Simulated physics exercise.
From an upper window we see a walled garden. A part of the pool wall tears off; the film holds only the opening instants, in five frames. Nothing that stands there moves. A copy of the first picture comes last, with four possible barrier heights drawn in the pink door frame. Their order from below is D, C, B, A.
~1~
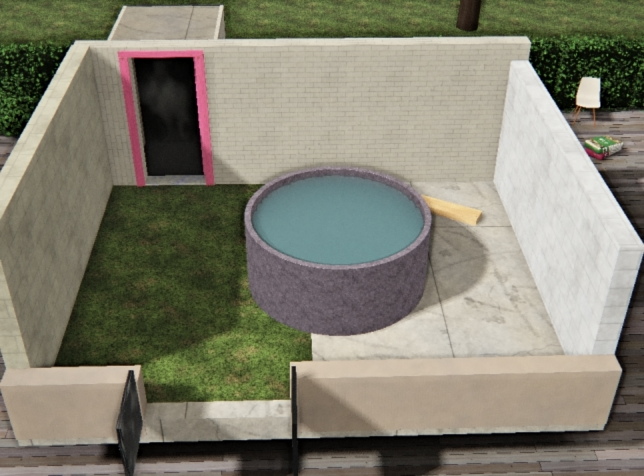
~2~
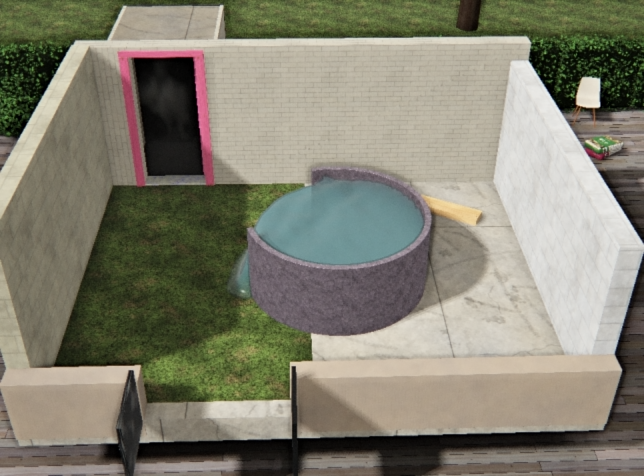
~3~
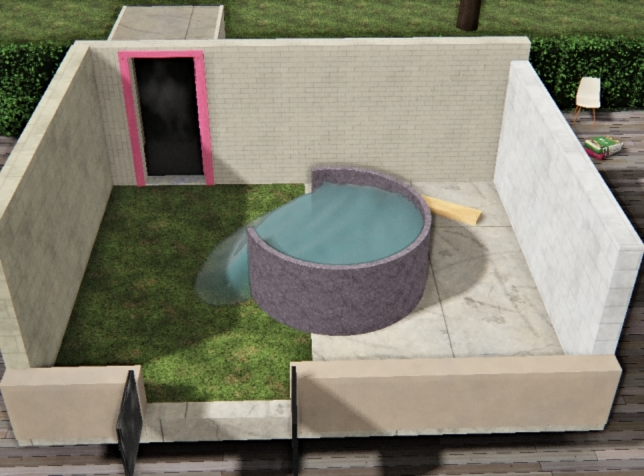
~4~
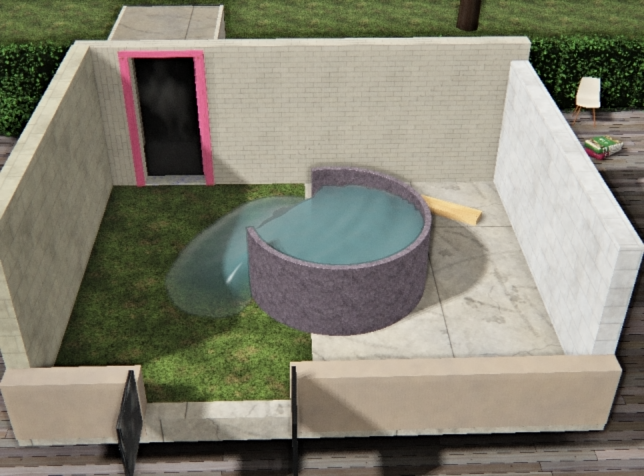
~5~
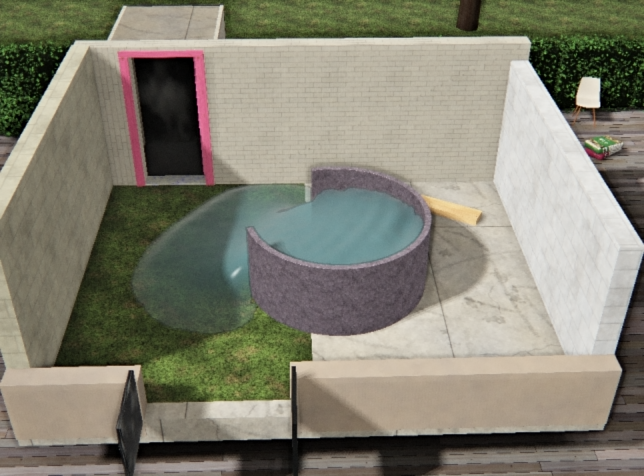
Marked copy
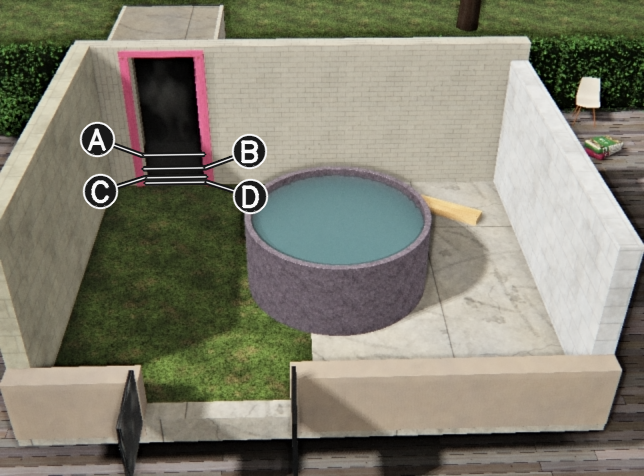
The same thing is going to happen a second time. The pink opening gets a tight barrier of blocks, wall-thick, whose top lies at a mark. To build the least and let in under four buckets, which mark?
Choose A.
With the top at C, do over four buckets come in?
Yes, it does.
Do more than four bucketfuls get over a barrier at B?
Yes, it does.
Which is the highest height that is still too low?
B it is.
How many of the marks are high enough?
One of the four.
On the marked copy, A at (172, 154); B at (174, 168); C at (175, 177); D at (176, 182); from the bottom up D, C, B, A.
With A, a splash gets over, under a bucket.
With B, about 9 bucketfuls get in.
With C, dozens of bucketfuls pour in.
With D, dozens of bucketfuls pour in.
